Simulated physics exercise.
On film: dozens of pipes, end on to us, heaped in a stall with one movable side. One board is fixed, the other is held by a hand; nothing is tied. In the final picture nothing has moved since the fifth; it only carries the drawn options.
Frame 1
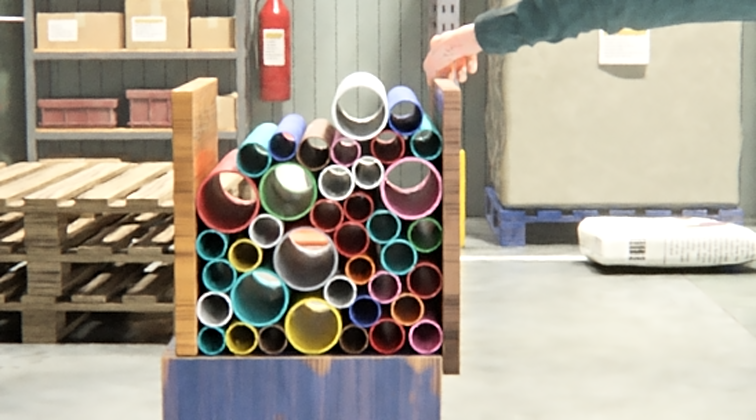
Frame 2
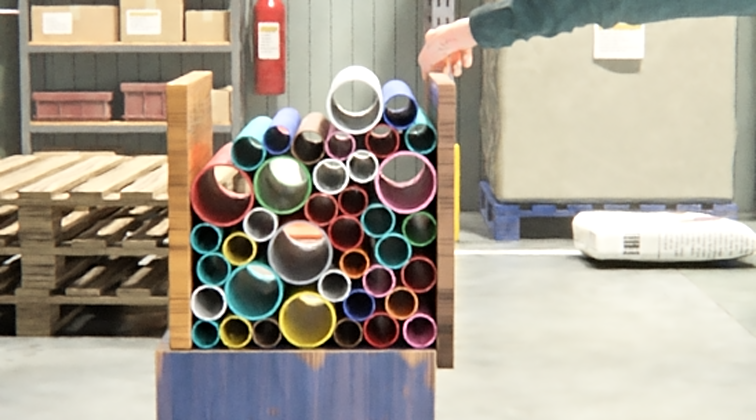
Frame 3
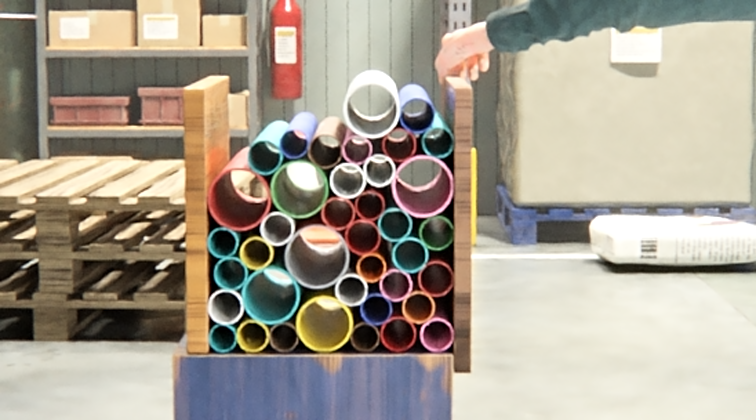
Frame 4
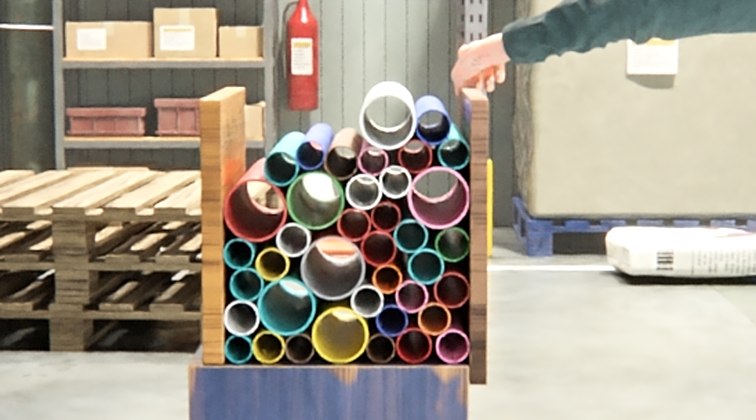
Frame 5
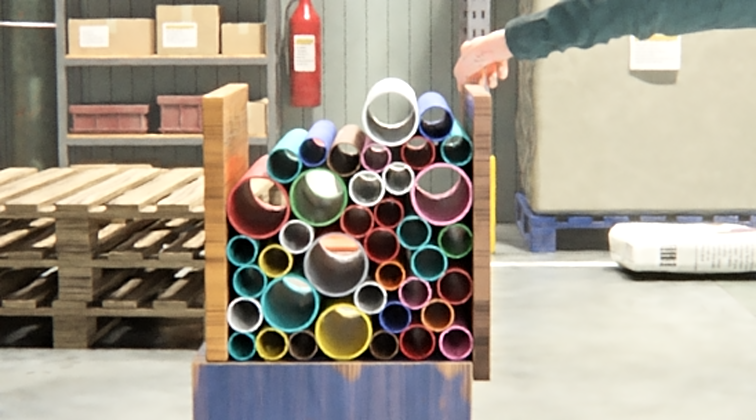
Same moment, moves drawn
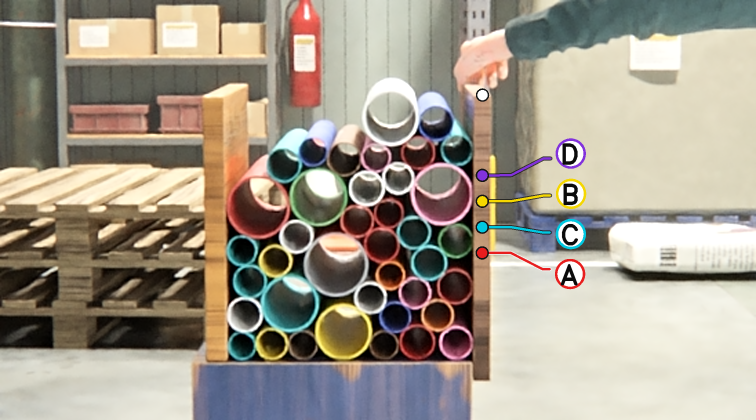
Hand resting on the right side board of a stall heaped with colourful pipes, the pipes staying still as the view shifts slightly.
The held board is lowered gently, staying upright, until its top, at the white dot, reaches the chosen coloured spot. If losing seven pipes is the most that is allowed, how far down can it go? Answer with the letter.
Mark A is as low as it can go.
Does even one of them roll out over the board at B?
At B: Yes.
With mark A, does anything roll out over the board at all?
At A: Yes.
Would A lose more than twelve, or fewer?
At A, fewer than twelve.
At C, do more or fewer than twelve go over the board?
It loses fewer than twelve.
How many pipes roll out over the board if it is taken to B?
It comes to two.
On the marked copy, A at (482, 253); B at (482, 201); C at (482, 228); D at (483, 175); the white dot at (483, 95).
Taking A. A third of the way, top of the board (473, 171).
Two thirds of the way, top of the board (473, 252).
When it is over, top of the board (473, 252), seven out over the board.
As for the rest, B two out over the board; C three out over the board; D two out over the board.
